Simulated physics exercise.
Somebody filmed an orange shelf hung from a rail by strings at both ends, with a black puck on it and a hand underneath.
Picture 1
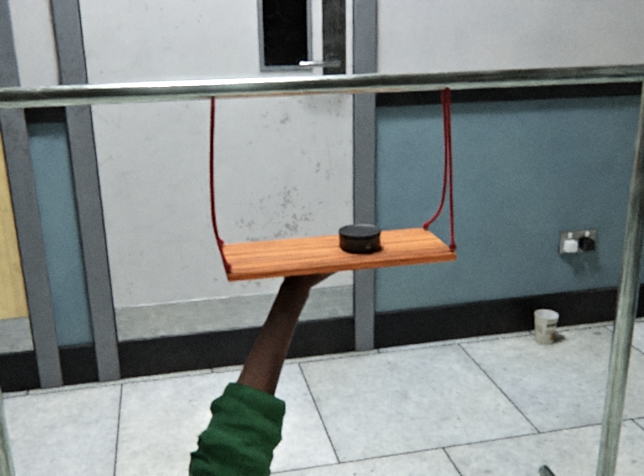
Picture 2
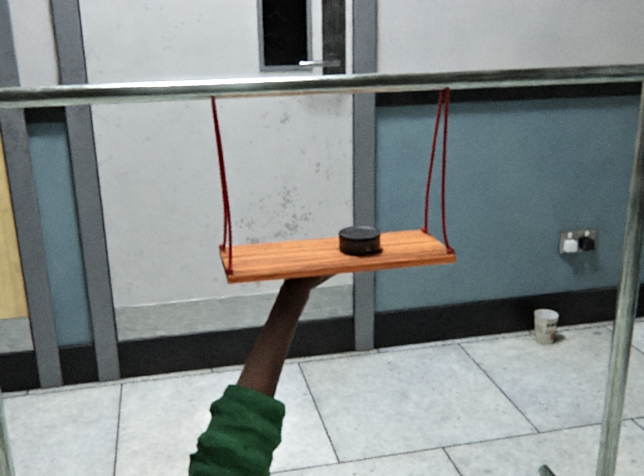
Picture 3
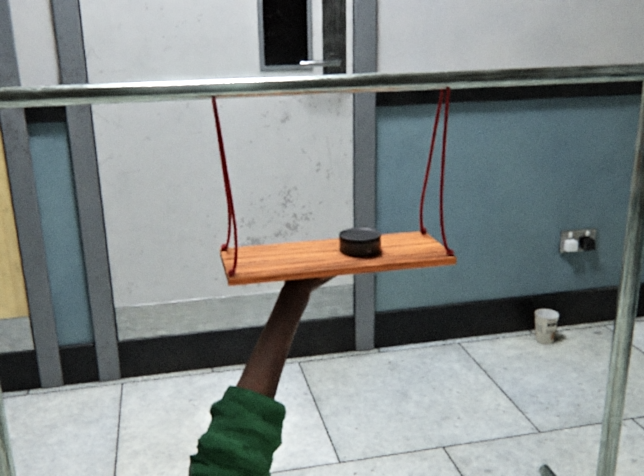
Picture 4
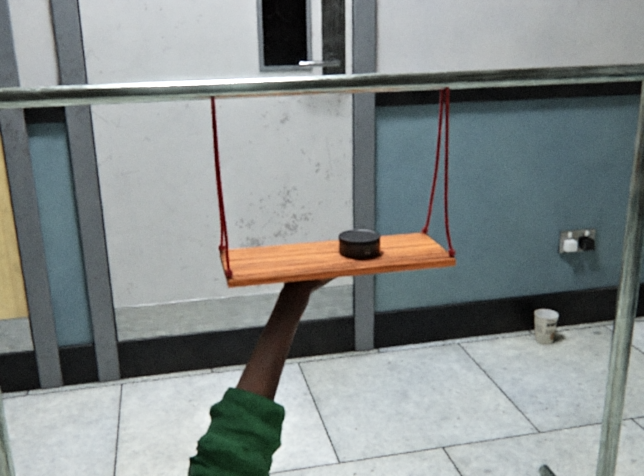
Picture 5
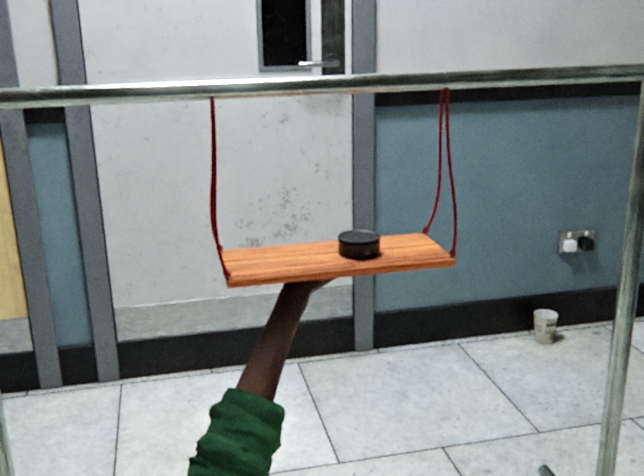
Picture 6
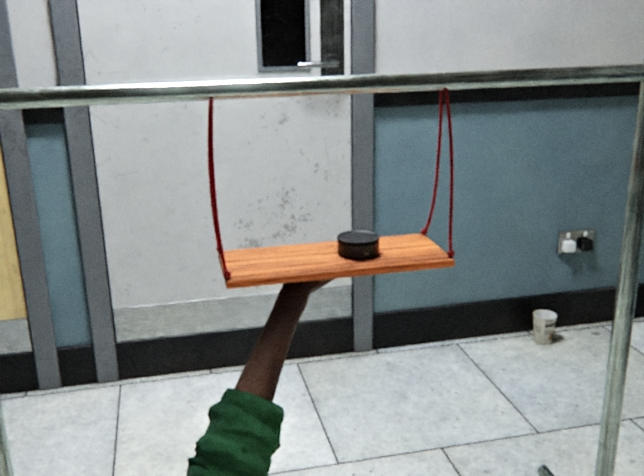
An orange shelf with a black puck on it stayed almost still on a raised hand beneath a metal rail, while the red strings at both ends swayed and bowed slightly.
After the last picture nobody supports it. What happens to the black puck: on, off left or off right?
The black puck stays on the board.
Then, 0.24 s after the last picture, board level; puck on the board near (358, 247).
At rest, board level; puck on the board near (358, 247). The black puck remains aboard.
